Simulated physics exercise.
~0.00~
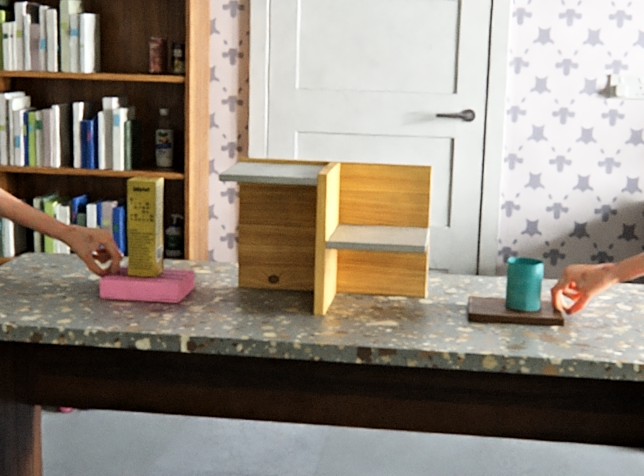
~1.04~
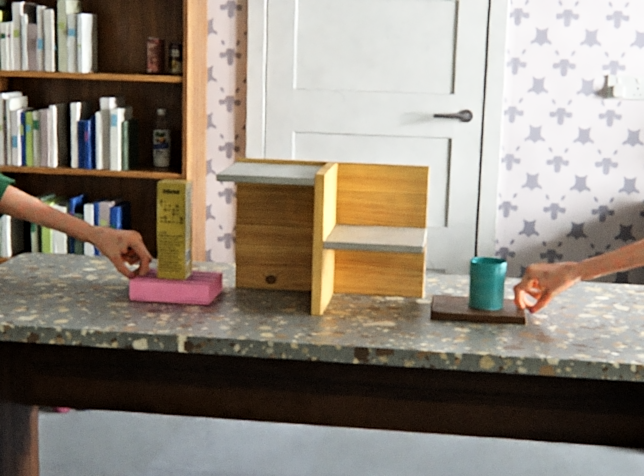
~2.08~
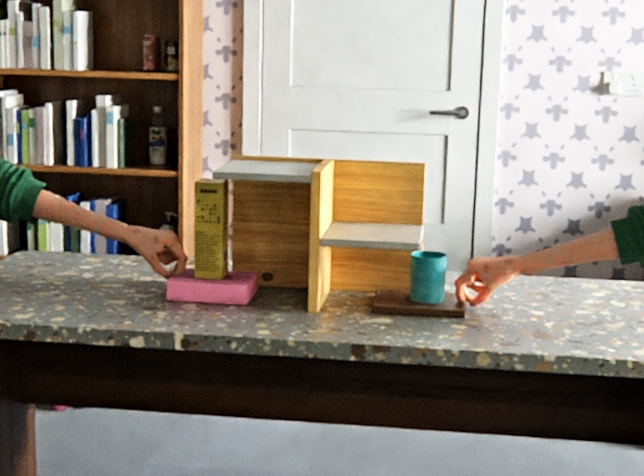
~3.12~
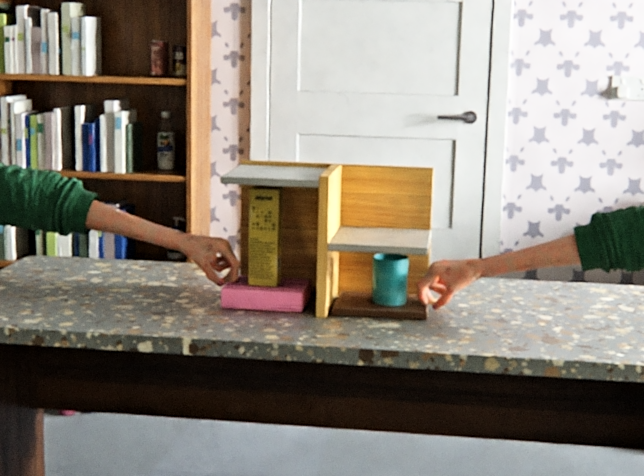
A yellow carton on a pink board and a turquoise beaker on a brown tray were slid toward each other by two hands, until both passed upright beneath the low shelves of a wooden unit without touching them.
